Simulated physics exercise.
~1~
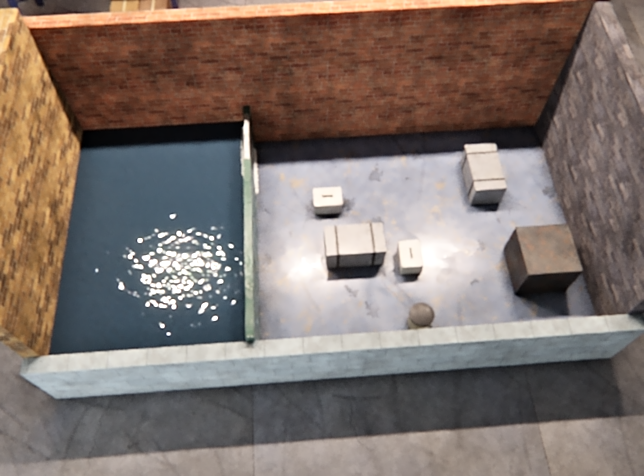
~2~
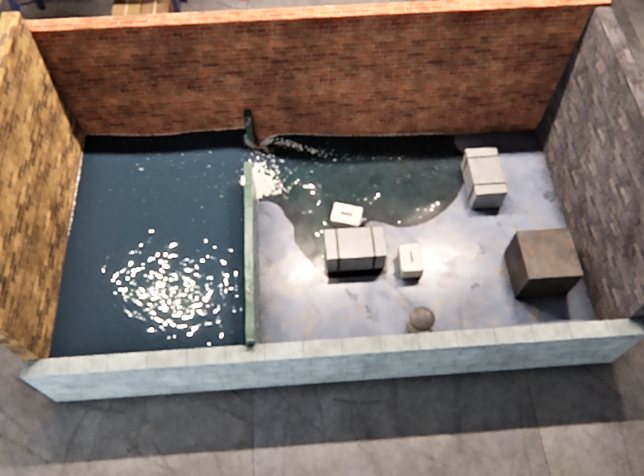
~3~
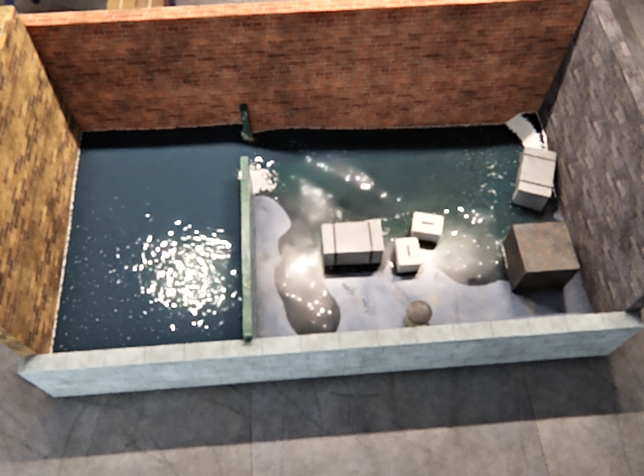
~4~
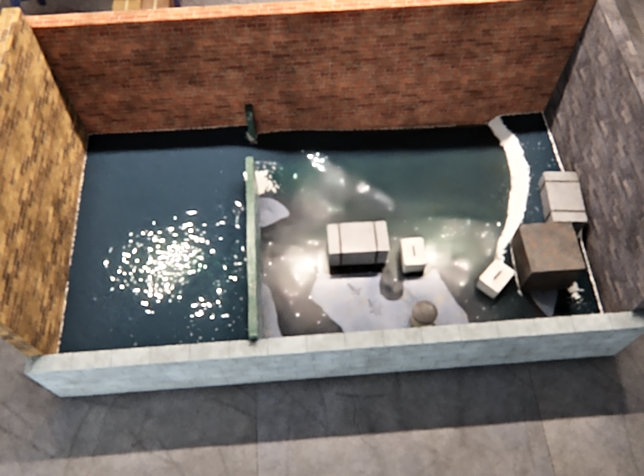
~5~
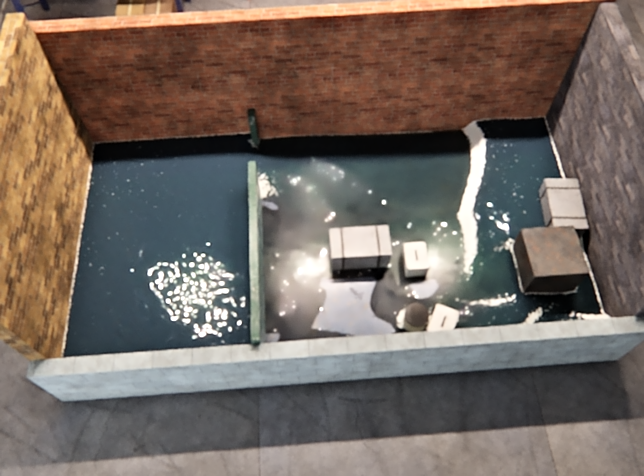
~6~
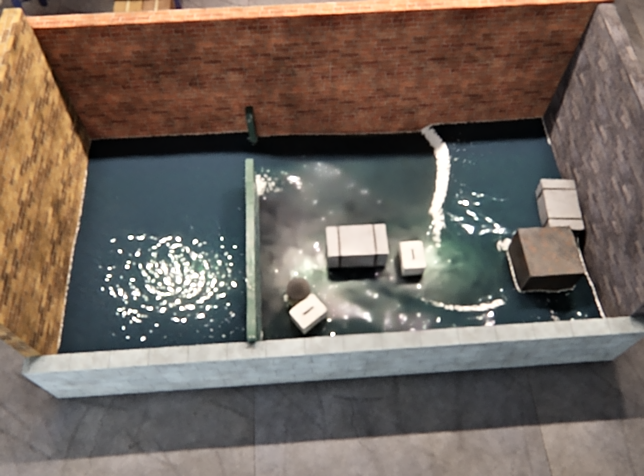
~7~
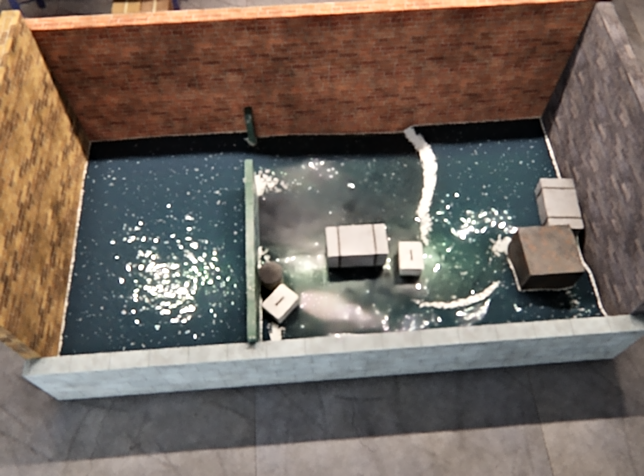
Divided basement flooding rightward through a doorway, pushing a crate to the right wall, a small box circling back beside the divider.
